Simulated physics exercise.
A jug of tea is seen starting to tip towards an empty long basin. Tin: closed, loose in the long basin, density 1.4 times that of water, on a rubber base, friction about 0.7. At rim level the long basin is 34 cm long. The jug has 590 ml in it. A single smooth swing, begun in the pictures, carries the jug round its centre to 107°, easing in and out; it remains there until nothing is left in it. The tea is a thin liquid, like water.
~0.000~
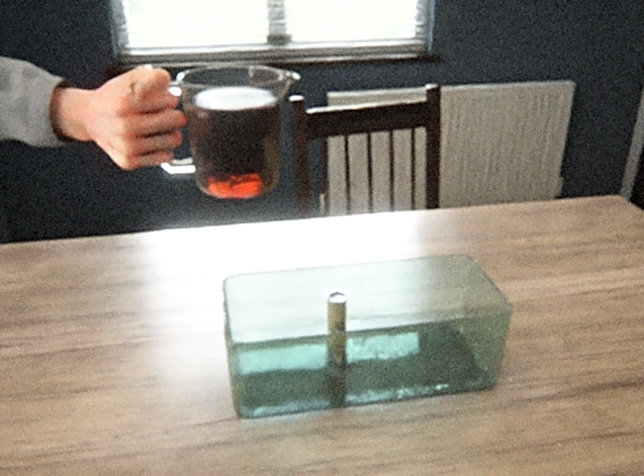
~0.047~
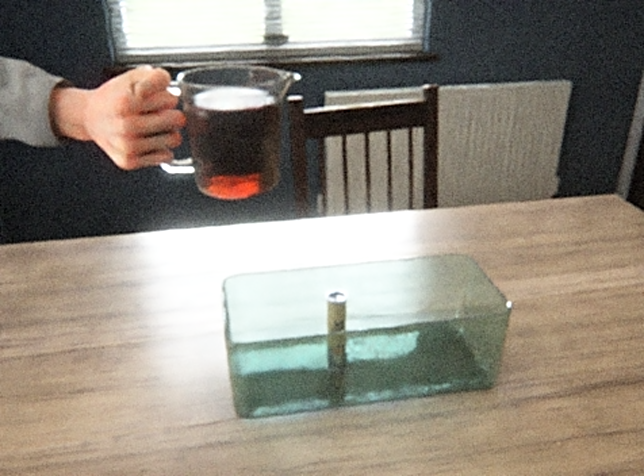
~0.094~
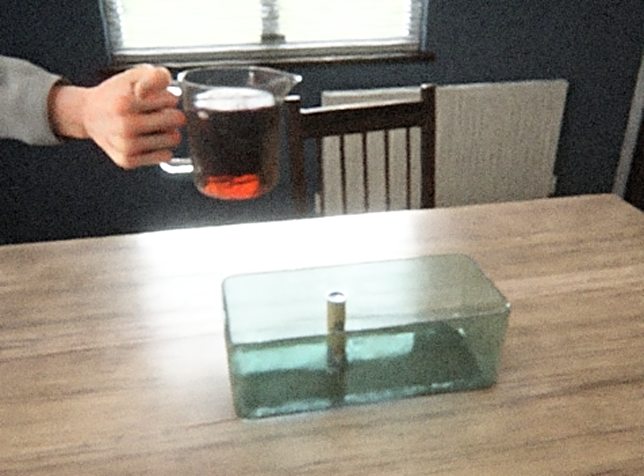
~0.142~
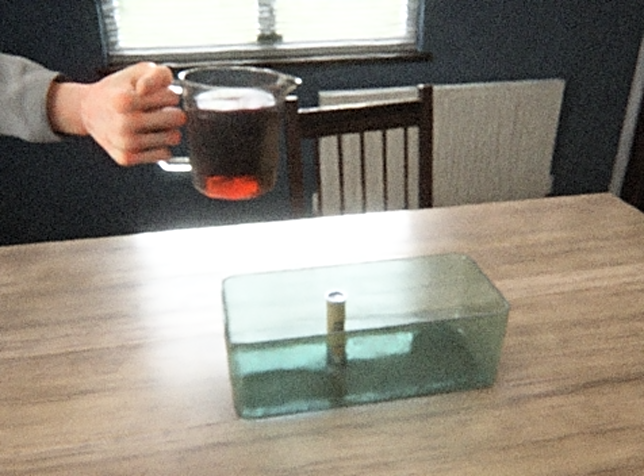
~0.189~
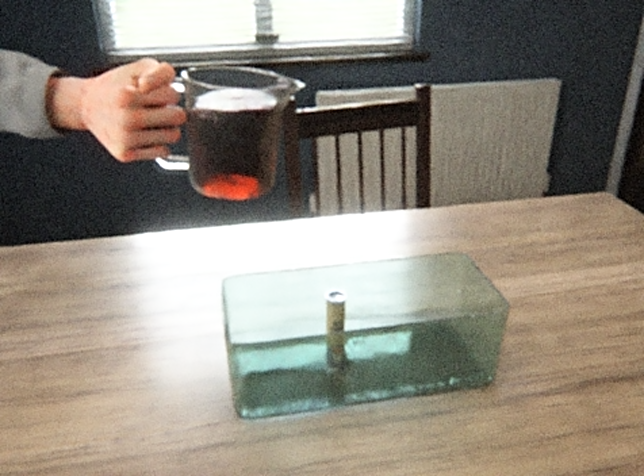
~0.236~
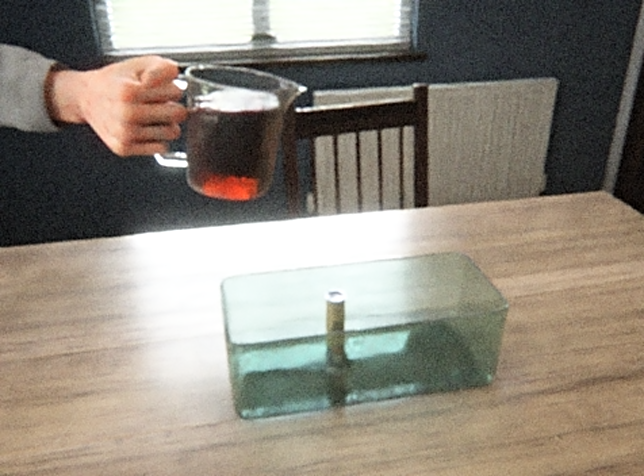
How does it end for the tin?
The tin stays on its feet.
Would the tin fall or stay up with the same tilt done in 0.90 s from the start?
It stays steady, then.
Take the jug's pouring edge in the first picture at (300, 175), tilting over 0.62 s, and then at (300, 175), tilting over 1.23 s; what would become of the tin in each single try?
Try 1: Tipped over; try 2: Tipped over.
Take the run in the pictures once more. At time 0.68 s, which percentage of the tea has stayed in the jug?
Close to 84 percent of the liquid remains at that time.
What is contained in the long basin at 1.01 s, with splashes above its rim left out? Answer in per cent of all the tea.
Roughly 44 per cent.
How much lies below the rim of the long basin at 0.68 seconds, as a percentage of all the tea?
The basin holds roughly 1 in a hundred parts at that moment.
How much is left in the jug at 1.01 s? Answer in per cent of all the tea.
Remaining share: Approx. 26 %.
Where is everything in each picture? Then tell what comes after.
The first frame shows tilt 0°; pouring edge (300, 75); surface from (186, 102) to (278, 98); the long basin's rim runs from (224, 309) to (491, 282); the tin's top is at (337, 299).
The second frame shows tilt 0°; pouring edge (300, 76); surface from (186, 102) to (278, 97).
The third frame shows tilt 2°; pouring edge (300, 77); surface from (186, 102) to (279, 98).
The fourth frame shows tilt 3°; pouring edge (302, 80); surface from (186, 102) to (280, 99).
The fifth frame shows tilt 6°; pouring edge (303, 84); surface from (187, 104) to (281, 100).
The sixth frame shows tilt 9°; pouring edge (306, 88); surface from (189, 105) to (283, 100).
By 0.68 s the tilt is 63° and 84 per cent is still to pour; the tin stands where it began.
By 1.01 s the tilt is 99° and 26 per cent is still to pour; the tin stands where it began.
By 1.36 s the tilt is 107° and 1 per cent is still to pour; the tin stands where it began.
By 1.73 s the tilt is 107° and 0 per cent is still to pour; the tin stands where it began.
At rest the tin stands where it began.
